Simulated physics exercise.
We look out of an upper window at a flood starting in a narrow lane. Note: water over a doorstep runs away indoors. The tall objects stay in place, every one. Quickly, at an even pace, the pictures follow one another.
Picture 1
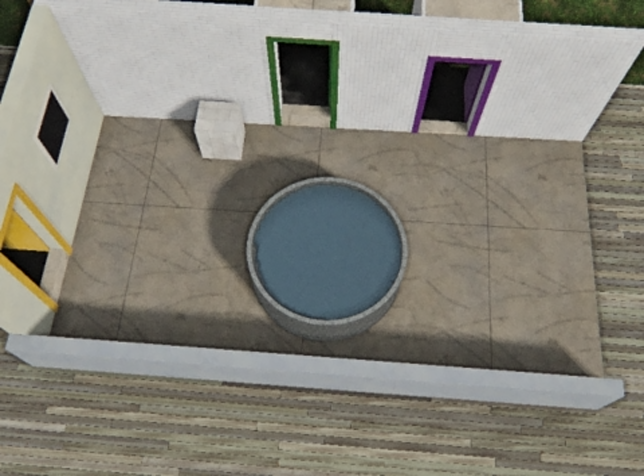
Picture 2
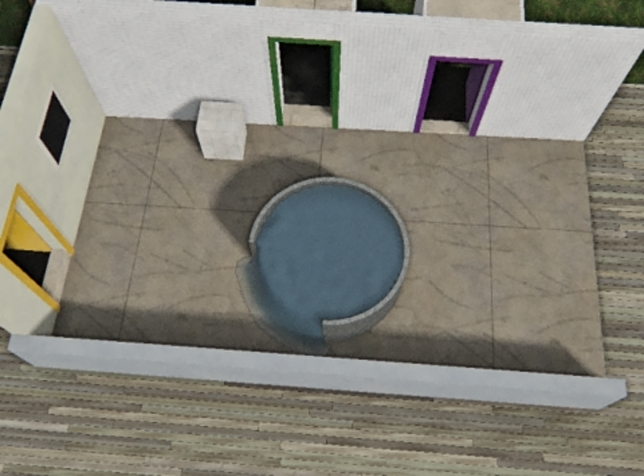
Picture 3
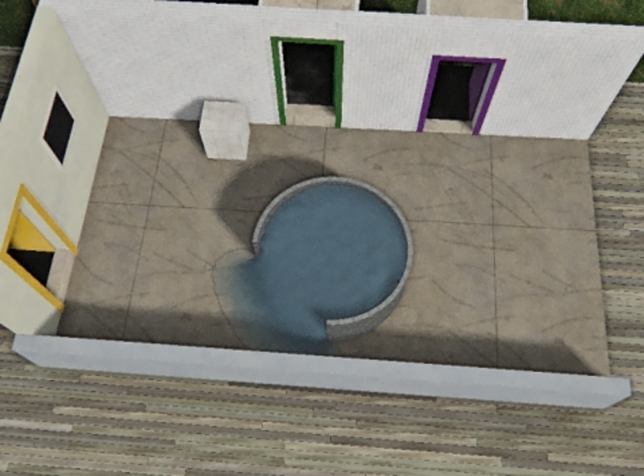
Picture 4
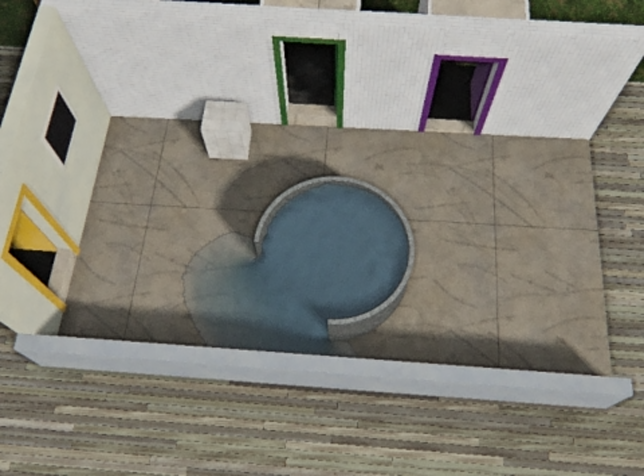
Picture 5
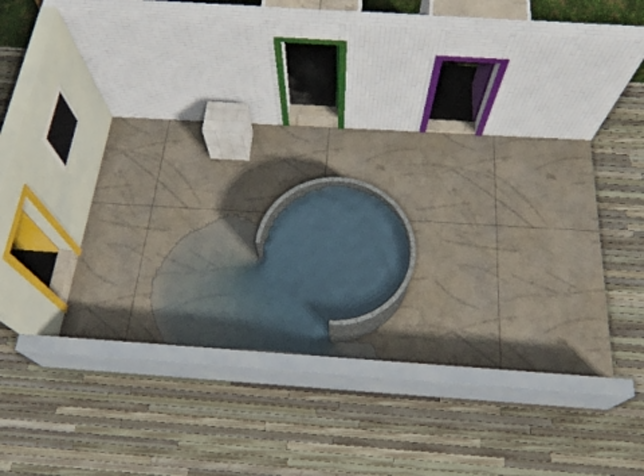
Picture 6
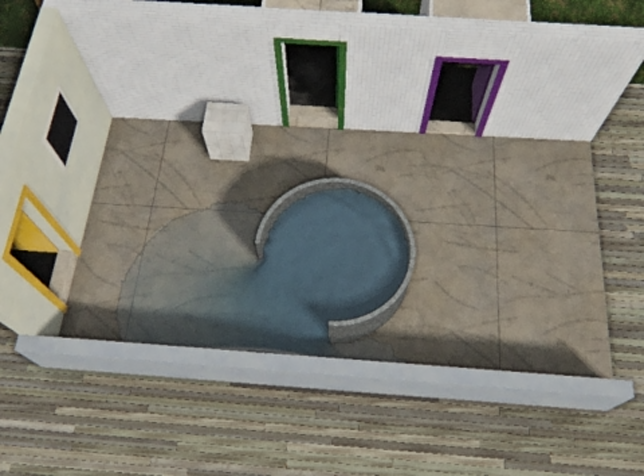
Water lies still in a round grey-rimmed pool, seen from high above in a walled lane paved with tan slabs. A white wall with a green-framed doorway and a purple-framed one stands behind, with a pale block before it and a yellow-framed doorway at left. The rim opens at the lower left and water spreads steadily leftward across the paving, while the view shifts very slightly.
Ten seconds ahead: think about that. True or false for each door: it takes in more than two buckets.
For the purple door, false; for the yellow door, true; for the green door, false.
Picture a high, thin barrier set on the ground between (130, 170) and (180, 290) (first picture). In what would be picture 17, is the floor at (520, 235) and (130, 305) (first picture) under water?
Untouched, then submerged.
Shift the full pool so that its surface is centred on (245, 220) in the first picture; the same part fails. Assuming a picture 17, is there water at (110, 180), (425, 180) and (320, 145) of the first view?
Going through the three places: In the spill, out of reach, out of reach.
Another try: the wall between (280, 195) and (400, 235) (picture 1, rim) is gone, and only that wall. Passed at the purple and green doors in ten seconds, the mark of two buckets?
I'd expect the purple one to get past the mark and the green one to get past the mark.
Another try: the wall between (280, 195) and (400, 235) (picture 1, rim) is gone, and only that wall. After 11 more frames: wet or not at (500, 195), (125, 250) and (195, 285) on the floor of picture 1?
In the order given: Swamped, untouched and untouched.
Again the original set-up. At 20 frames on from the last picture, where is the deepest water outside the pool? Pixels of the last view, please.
I'd point to (111, 124).
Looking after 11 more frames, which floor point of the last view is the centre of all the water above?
It is around (234, 295).
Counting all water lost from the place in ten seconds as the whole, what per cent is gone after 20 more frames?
Close to 55 %.
A moment on, water covers 35 % of the floor; the purple door not reached, the yellow door wet at the sill, nothing in, the green door not reached.
Next, water covers 40 % of the floor; the purple door not reached, the yellow door far over two buckets in, the green door not reached.
Then, water covers 60 % of the floor; the purple door not reached, the yellow door far over two buckets in, the green door wet at the sill, nothing in.
Later, water covers 85 % of the floor; the purple door wet at the sill, nothing in, the yellow door far over two buckets in, the green door wet at the sill, nothing in.
In the end, water covers 95 % of the floor; the purple door wet at the sill, nothing in, the yellow door far over two buckets in, the green door wet at the sill, nothing in.
